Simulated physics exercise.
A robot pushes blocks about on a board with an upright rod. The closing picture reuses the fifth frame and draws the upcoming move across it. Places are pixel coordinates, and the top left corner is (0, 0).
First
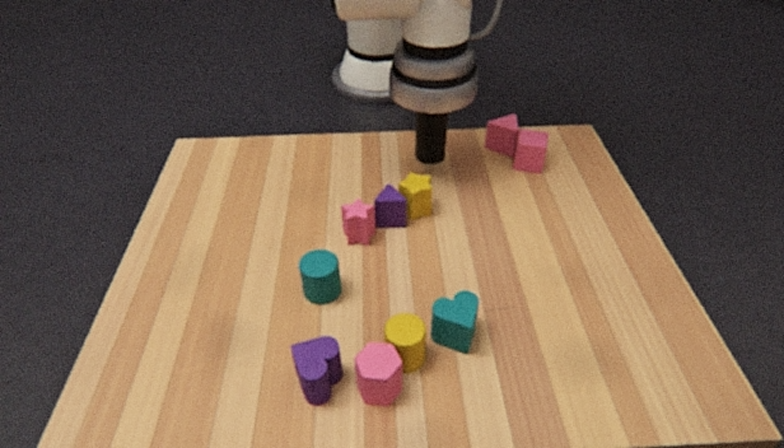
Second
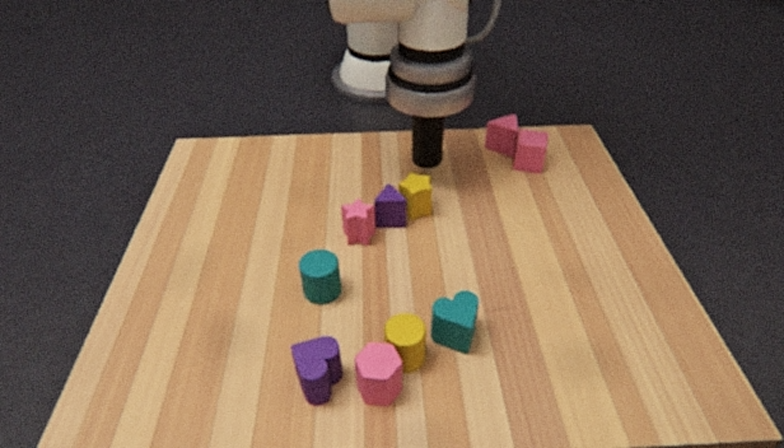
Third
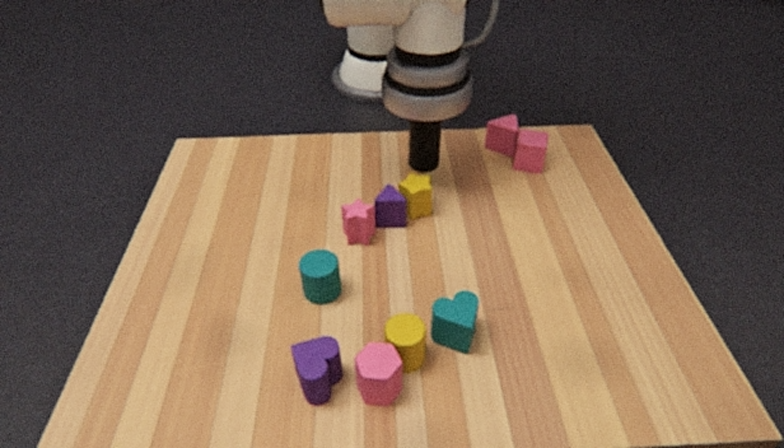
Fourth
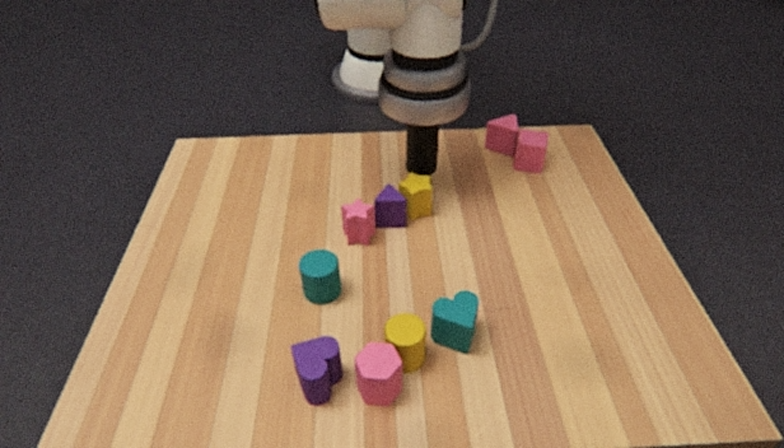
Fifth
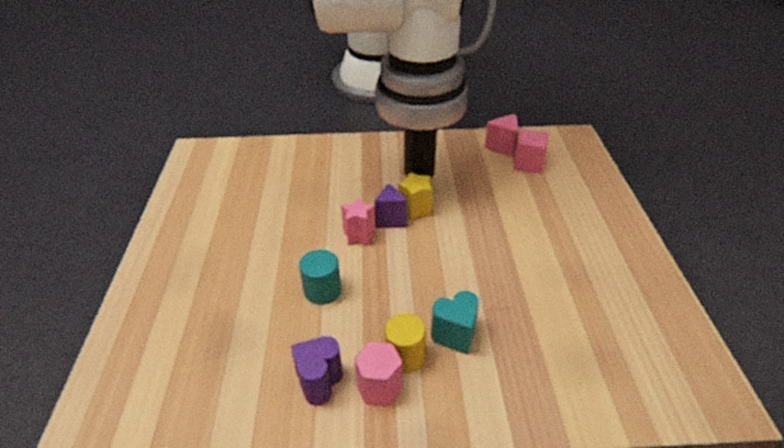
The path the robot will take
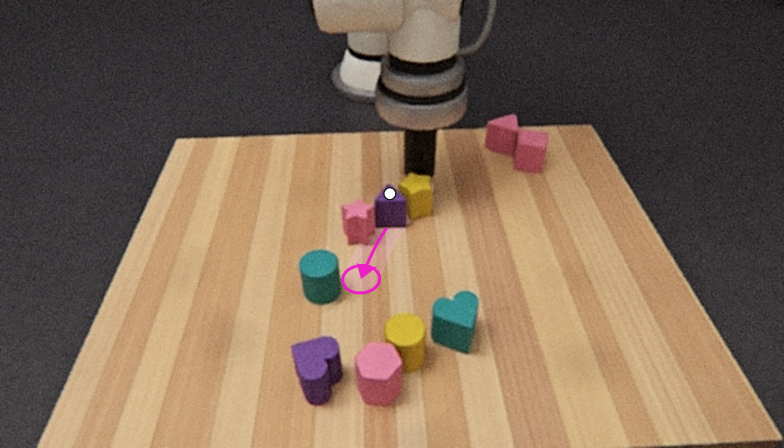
On a wooden board, a robot's black rod moves slightly toward the still yellow star block.
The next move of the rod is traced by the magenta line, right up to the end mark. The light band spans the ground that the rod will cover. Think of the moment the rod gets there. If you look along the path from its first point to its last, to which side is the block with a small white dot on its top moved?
It will end up to the left.
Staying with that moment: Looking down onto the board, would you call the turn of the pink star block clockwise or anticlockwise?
From overhead, clockwise.
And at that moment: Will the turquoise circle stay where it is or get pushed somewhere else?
It's unmoved.
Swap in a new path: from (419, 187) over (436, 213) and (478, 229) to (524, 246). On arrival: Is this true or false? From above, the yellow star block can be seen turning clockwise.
My answer: True.
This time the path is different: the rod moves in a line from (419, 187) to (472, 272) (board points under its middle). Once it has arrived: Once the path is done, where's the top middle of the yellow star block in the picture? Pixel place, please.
Near (417, 207).
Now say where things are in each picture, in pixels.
Rod's lower end at (430, 156); turquoise circle at (318, 262); pink star block at (357, 208); purple three-sided block at (390, 194); yellow star block at (417, 182), in the first picture.
Rod at (427, 160); blocks still, in the second picture.
Rod at (424, 164); blocks still, in the third picture.
Rod at (421, 168); blocks still, in the fourth picture.
Rod at (419, 172); turquoise circle at (318, 262); pink star block at (357, 208); purple three-sided block at (390, 194); yellow star block at (417, 182), in the fifth picture.
Drawn move, from (419, 187) over (387, 227) to (361, 279); the dot is on the purple three-sided block.
On the path given first. One third of the way, rod at (398, 198); pink star block at (355, 213), turned 25° clockwise; purple three-sided block at (382, 206); yellow star block at (413, 202), turned 45° anticlockwise.
Two thirds of the way, rod at (377, 228); pink star block at (341, 223), turned 75° clockwise; purple three-sided block at (373, 235), turned 50° anticlockwise; yellow star block at (412, 212), turned 95° anticlockwise.
At the end, rod at (360, 264); turquoise circle still; pink star block at (334, 232), turned 145° clockwise; purple three-sided block at (358, 273), turned 65° anticlockwise; yellow star block at (412, 212), turned 95° anticlockwise.
